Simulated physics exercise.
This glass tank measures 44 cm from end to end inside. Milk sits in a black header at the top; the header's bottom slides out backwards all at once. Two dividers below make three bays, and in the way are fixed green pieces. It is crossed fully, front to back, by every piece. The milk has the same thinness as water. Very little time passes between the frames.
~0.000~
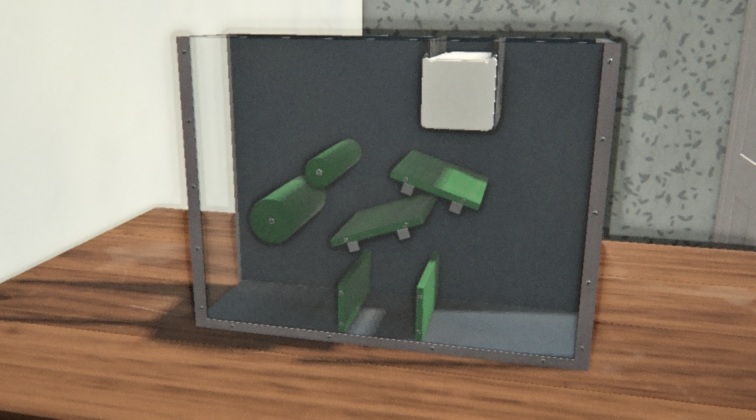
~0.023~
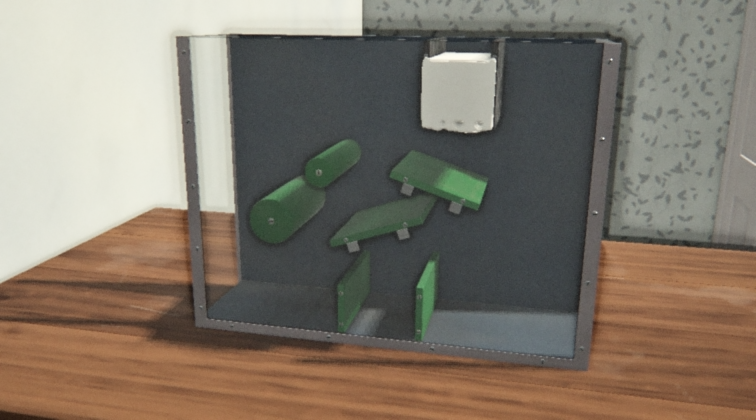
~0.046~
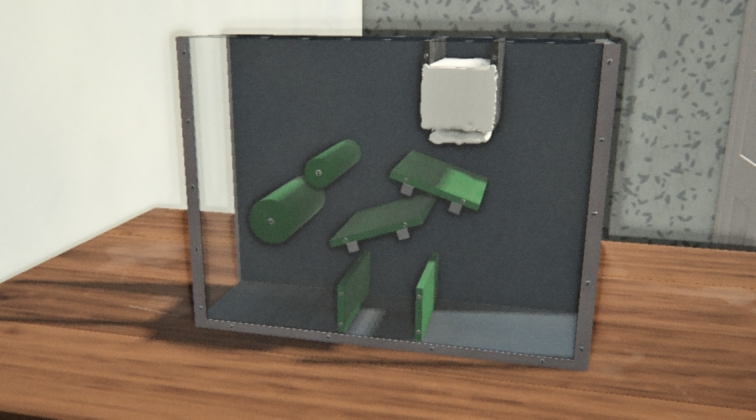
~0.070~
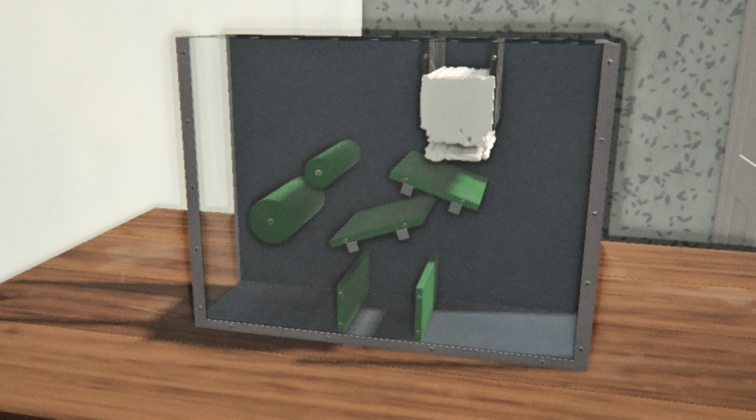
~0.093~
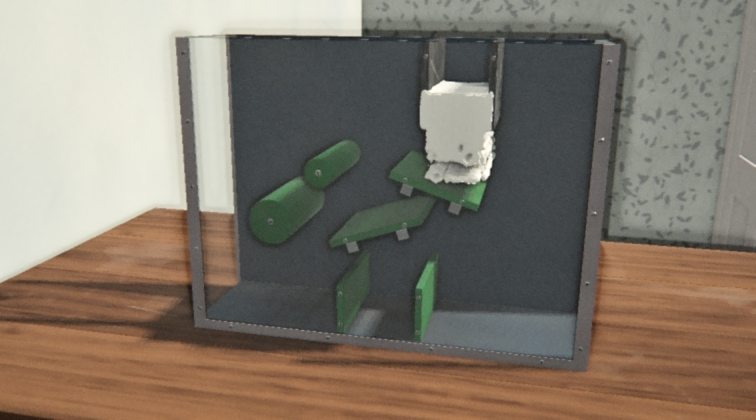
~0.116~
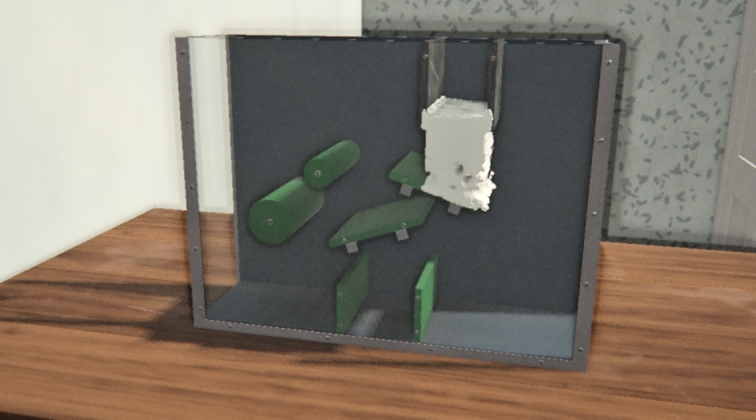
On a wooden tabletop against a pale wall and a speckled grey panel, a glass-fronted case is seen from the front, slightly above. Inside, against a dark backing, a block of white liquid sits at the upper right, above two green cylinders at left, two tilted green slabs, and two upright green dividers. The white mass drops, its lower edge turning ragged, and spreads over the upper slab while the camera stays still.
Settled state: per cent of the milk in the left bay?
Roughly 20 out of 100.
After 0.21 s 89 per cent has yet to come down; below, left 0, middle 0, right 11.
After 0.35 s 39 per cent has yet to come down; below, left 0, middle 0, right 60.
After 0.68 s 3 per cent has yet to come down; below, left 18, middle 3, right 76.
In the end the left bay holds 19, the middle 3 and the right 78 per cent.
